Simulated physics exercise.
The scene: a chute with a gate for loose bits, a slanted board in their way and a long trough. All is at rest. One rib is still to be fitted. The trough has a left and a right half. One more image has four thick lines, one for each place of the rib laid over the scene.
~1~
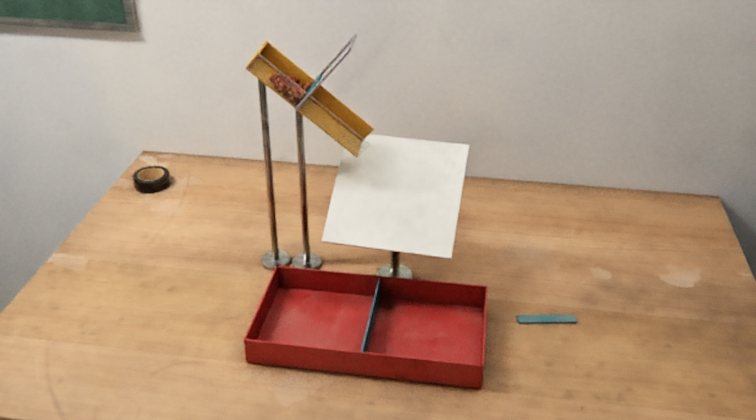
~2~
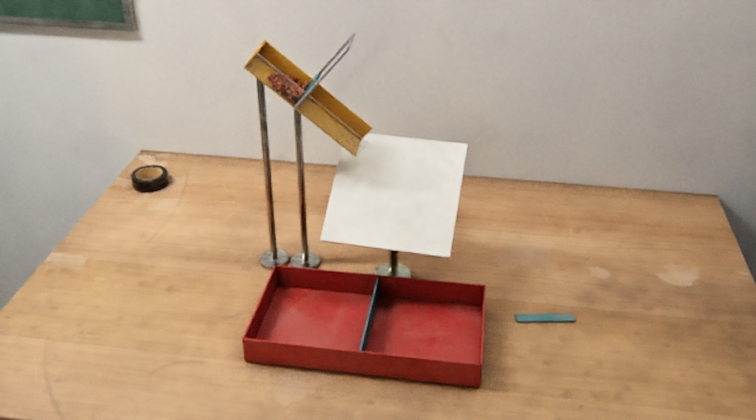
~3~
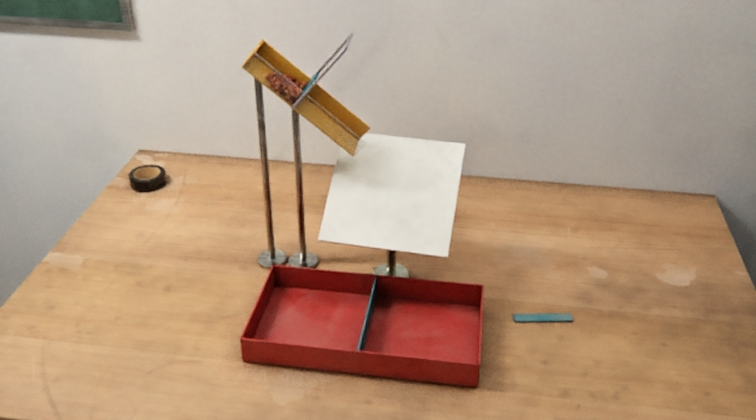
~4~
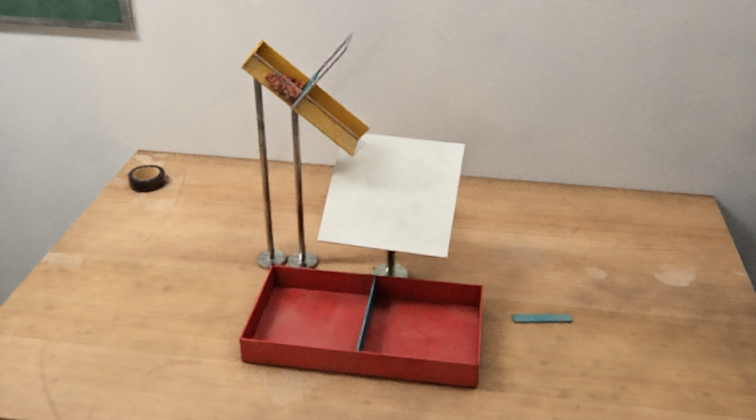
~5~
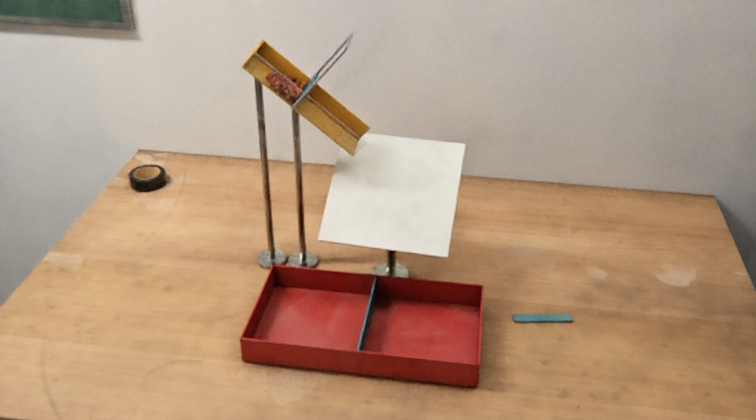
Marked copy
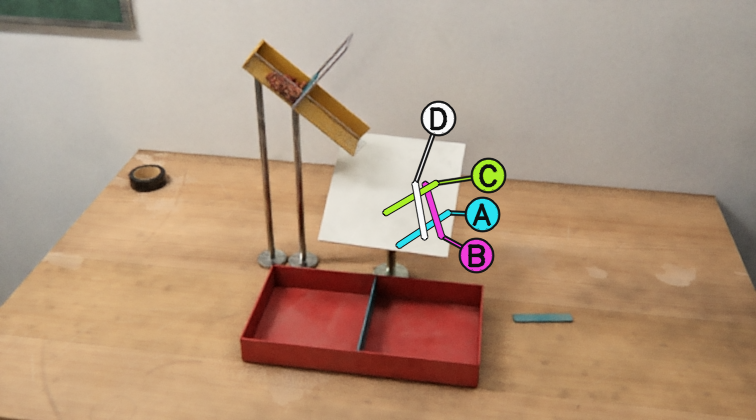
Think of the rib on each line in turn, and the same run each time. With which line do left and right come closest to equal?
Line A does it best.
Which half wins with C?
The left half.
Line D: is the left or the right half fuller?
Right.
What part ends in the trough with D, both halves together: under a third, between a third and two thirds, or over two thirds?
Over two thirds.
On the marked copy, line A from (448, 212) to (399, 245); line B from (425, 184) to (441, 236); line C from (435, 183) to (385, 212); line D from (415, 183) to (424, 236).
If A is chosen, of what is caught, about half in the left half, about half in the right.
If B is chosen, of what is caught, a small part in the left half, nearly all in the right.
If C is chosen, of what is caught, nearly all in the left half, a small part in the right.
If D is chosen, of what is caught, a small part in the left half, nearly all in the right.
